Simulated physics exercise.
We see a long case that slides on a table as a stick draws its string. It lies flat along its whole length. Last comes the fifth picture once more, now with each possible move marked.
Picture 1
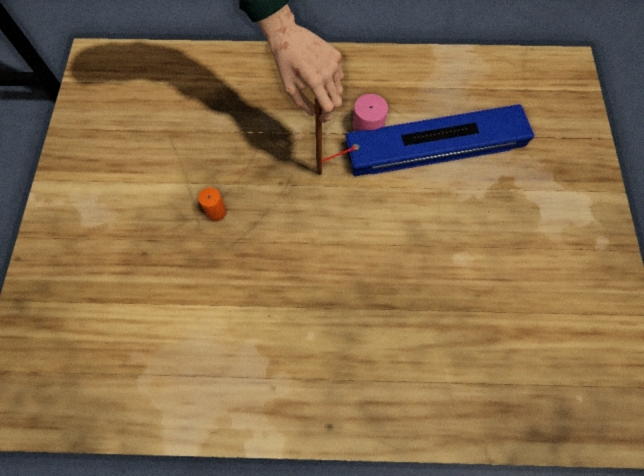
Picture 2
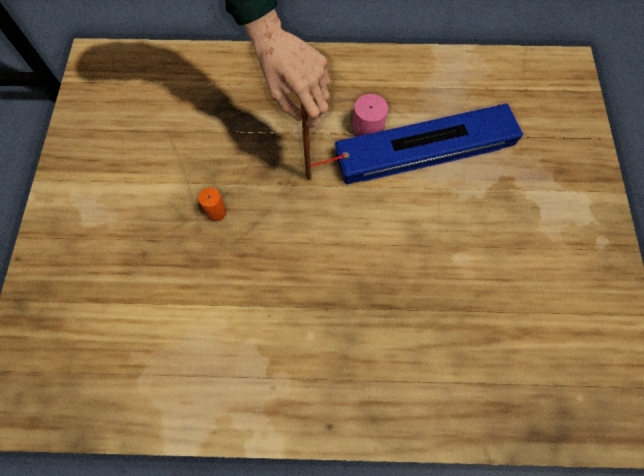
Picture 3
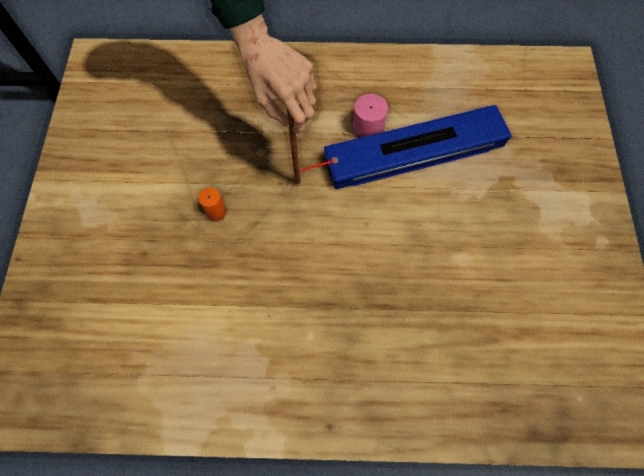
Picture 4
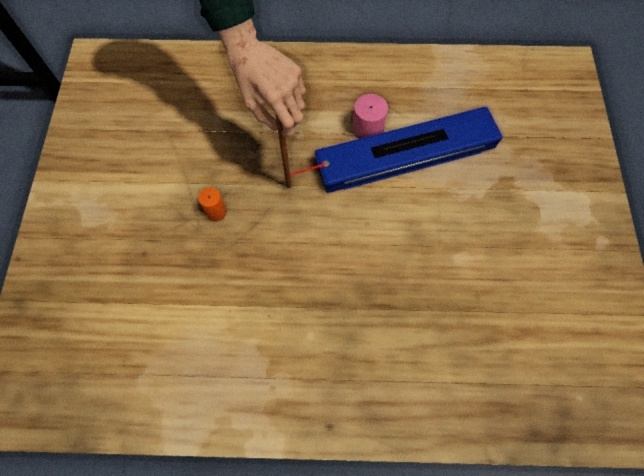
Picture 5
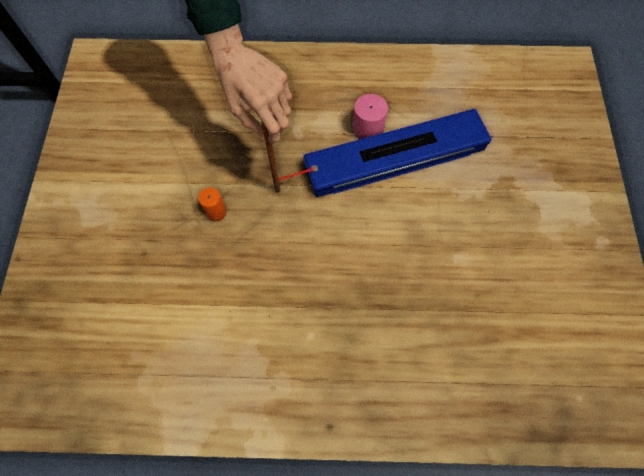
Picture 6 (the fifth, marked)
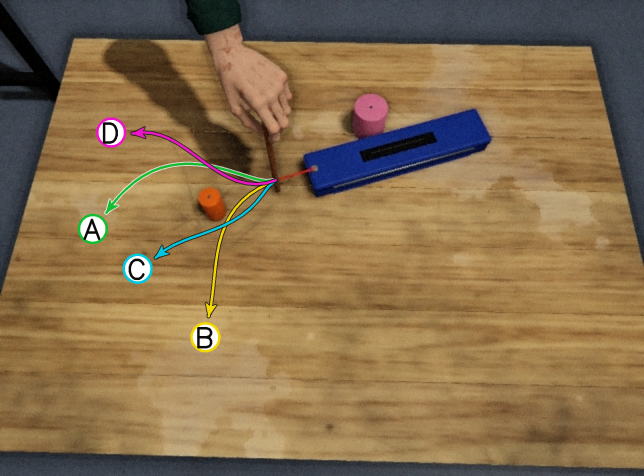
A hand in a dark green sleeve reaches in from the top edge of a worn wooden table, seen from high above, holding a thin brown stick upright. A long blue case lies right of the stick, joined to it by a short red string, with a pink tin just behind and an orange candle to the left. The hand draws the stick left and slightly nearer, and the case slides slowly after it, while the tin, candle and camera stay still.
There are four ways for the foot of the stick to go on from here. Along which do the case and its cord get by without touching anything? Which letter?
With D nothing is hit.
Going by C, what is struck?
It is the orange candle.
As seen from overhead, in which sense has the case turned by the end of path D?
On that path, clockwise.
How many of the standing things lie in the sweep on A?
It touches one.
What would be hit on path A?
It is the orange candle.
On the copy, A from (276, 180) via (181, 164) to (106, 213); B from (276, 180) via (222, 234) to (209, 316); C from (276, 180) via (224, 226) to (155, 258); D from (276, 180) via (198, 157) to (132, 134).
On D. First, foot of the stick (220, 174), middle of the case (348, 157).
Then, foot of the stick (177, 143), middle of the case (302, 154).
Finally, foot of the stick (130, 135), middle of the case (254, 147); nothing has been touched.
By contrast, A meets the orange candle; B meets the pink tin; C meets the orange candle.
